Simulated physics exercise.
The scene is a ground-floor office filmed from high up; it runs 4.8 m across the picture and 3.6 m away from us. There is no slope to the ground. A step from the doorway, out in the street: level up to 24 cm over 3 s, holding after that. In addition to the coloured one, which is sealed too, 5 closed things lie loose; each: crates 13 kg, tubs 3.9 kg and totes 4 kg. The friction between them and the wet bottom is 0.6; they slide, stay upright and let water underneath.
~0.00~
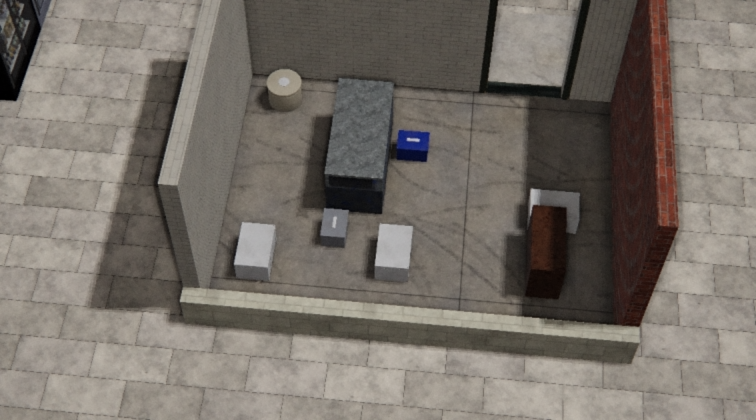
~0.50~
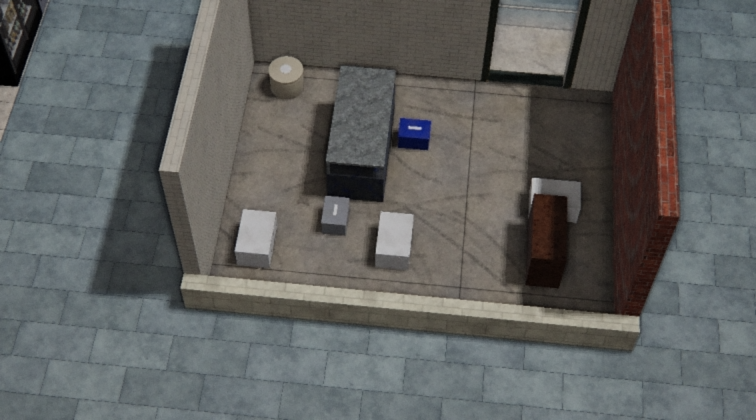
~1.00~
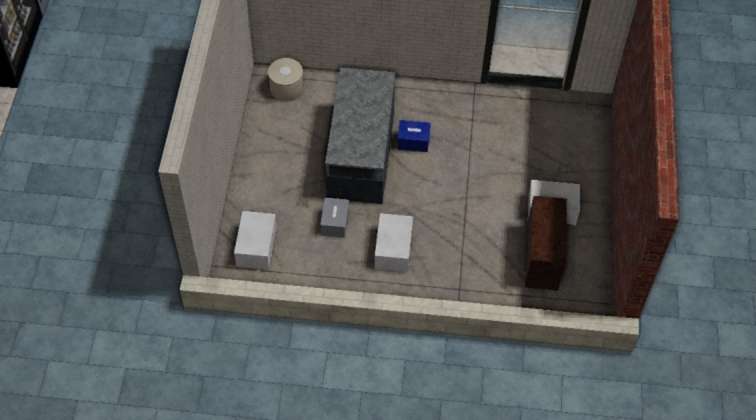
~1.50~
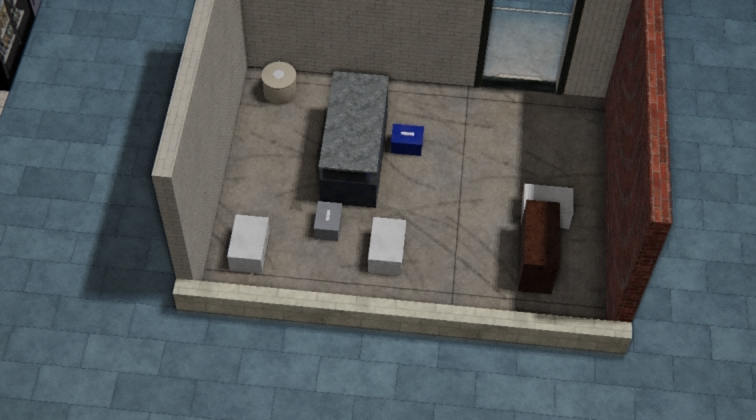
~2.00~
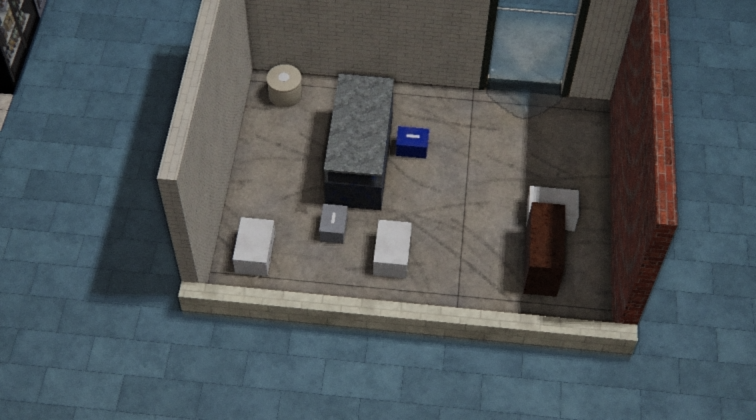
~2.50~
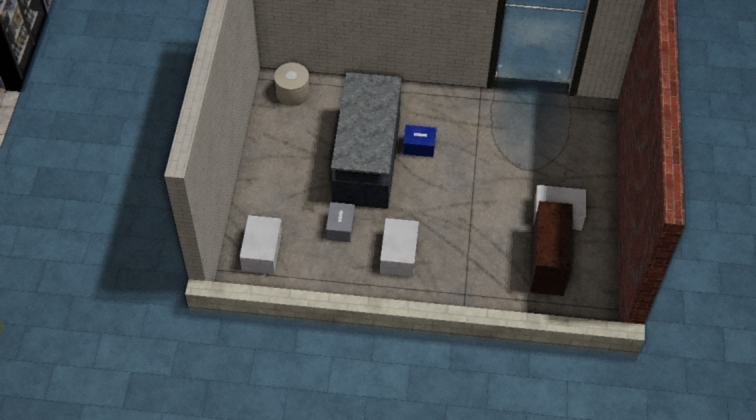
In a ground-floor office, water spreads in from the doorway while the furniture stays still.
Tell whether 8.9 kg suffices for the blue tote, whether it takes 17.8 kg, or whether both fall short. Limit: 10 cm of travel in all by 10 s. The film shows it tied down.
8.9 kg suffices.
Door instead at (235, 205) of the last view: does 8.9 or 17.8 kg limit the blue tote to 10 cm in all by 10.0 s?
Note: The lighter mass keeps it.
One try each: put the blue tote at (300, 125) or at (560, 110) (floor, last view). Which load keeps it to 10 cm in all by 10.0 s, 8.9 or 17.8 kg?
Taking the two spots in turn, both keep it, then neither keeps it.
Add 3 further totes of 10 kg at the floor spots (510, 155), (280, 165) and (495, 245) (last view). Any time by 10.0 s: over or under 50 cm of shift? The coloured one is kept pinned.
Result, in turn - exceeds it; falls shy; exceeds it.
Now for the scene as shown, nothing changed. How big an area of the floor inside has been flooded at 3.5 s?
5.0 m2.
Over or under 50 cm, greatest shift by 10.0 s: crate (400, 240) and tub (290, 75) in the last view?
Respectively: Threshold exceeded and threshold not reached.
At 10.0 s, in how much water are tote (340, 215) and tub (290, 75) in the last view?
Around 5 cm and 4 cm.
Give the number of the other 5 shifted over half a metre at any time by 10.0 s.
I count 4.
After 3.5 s the blue tote would be 0 cm from its start with 8.9 kg and 0 cm from its start with 17.8 kg; 1 cm of water round it then.
After 4.5 s the blue tote would be 0 cm from its start with 8.9 kg and 0 cm from its start with 17.8 kg; 3 cm of water round it then.
After 7.0 s the blue tote would be 0 cm from its start with 8.9 kg and 0 cm from its start with 17.8 kg; 4 cm of water round it then.
After 10.0 s the blue tote would be 0 cm from its start with 8.9 kg and 0 cm from its start with 17.8 kg; 6 cm of water round it then.
